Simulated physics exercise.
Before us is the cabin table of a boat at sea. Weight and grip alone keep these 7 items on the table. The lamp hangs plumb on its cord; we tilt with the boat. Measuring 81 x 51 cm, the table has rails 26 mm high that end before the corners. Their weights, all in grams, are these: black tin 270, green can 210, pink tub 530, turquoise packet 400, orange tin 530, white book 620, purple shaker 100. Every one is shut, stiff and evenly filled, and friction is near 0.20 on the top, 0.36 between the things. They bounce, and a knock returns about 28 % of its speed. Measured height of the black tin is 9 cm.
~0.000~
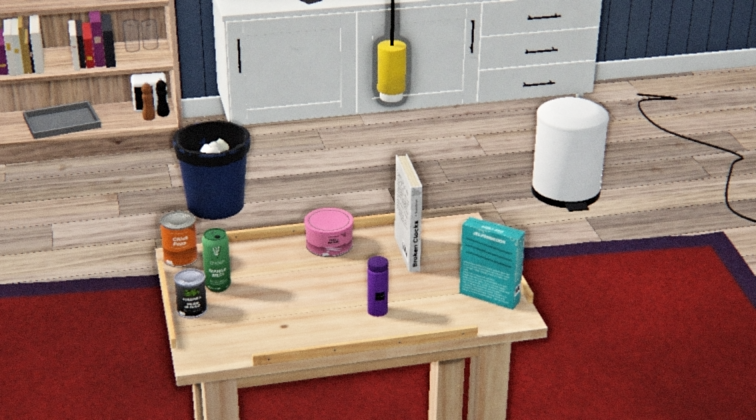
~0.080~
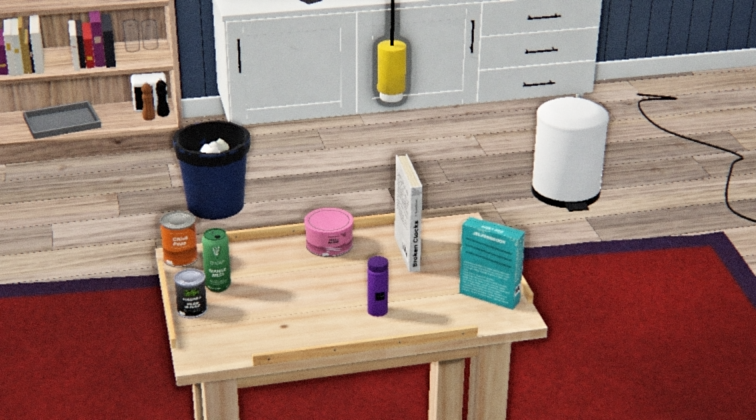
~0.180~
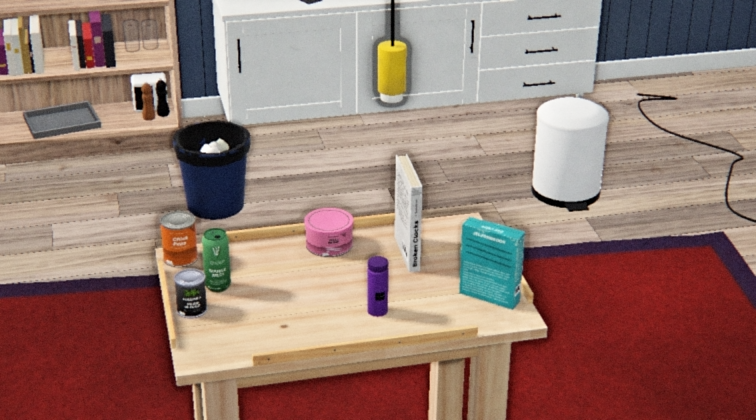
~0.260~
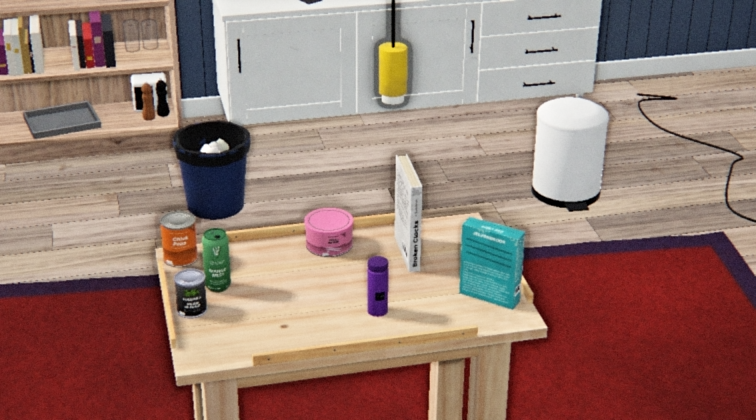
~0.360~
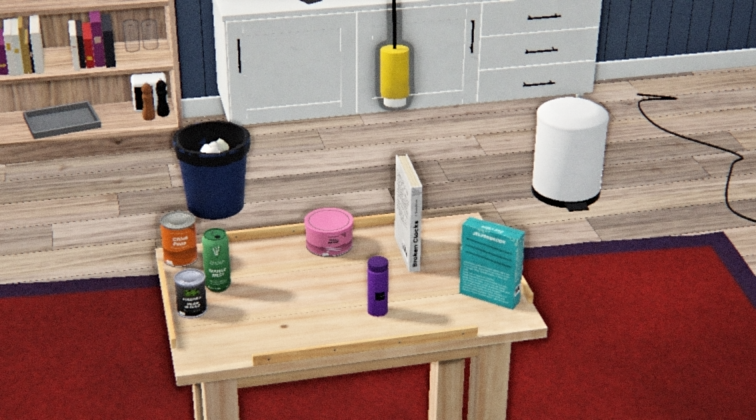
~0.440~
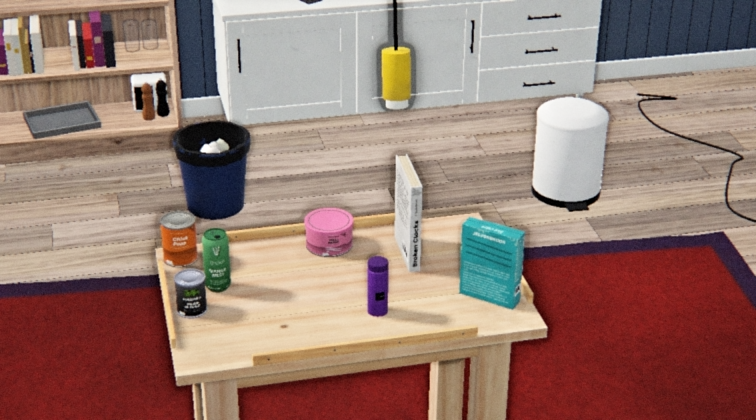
A pale wooden table with low rails stands in a boat's cabin, seen from above its near side. An orange tin, green can and black tin stand at left, a pink tub and purple shaker near the middle, and a white book and turquoise packet at right. The hanging yellow lamp hangs still, then drifts slightly nearer and right, while the tabletop things and the view stay still.
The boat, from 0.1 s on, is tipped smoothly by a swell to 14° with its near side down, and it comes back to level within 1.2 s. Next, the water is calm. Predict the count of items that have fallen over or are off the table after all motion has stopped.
My guess is no losses.
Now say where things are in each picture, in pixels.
Boat level; black tin (191, 294); green can (217, 261), in the first picture.
Boat level; orange tin (179, 239); white book (408, 213), in the second picture.
Boat level; purple shaker (378, 287); pink tub (329, 232), in the third picture.
Floor tilted 2°, near side down; turquoise packet (491, 263); orange tin (179, 239), in the fourth picture.
Floor tilted 6°, near side down; white book (408, 213); purple shaker (378, 287), in the fifth picture.
Floor tilted 8°, near side down; black tin (191, 294); green can (217, 261), in the sixth picture.
After 0.84 s, floor tilted 12°, near side down; green can moved 2 cm near (217, 264); black tin moved 2 cm near (192, 297); turquoise packet moved 2 cm.
After 0.94 s, floor tilted 9°, near side down; green can moved 3 cm near (218, 267); black tin moved 3 cm near (192, 300); turquoise packet moved 3 cm.
In the end (1.8 s), all 7 under 5 cm from the start. At the end, from the last picture's camera, black tin near (192, 301), green can near (218, 268).
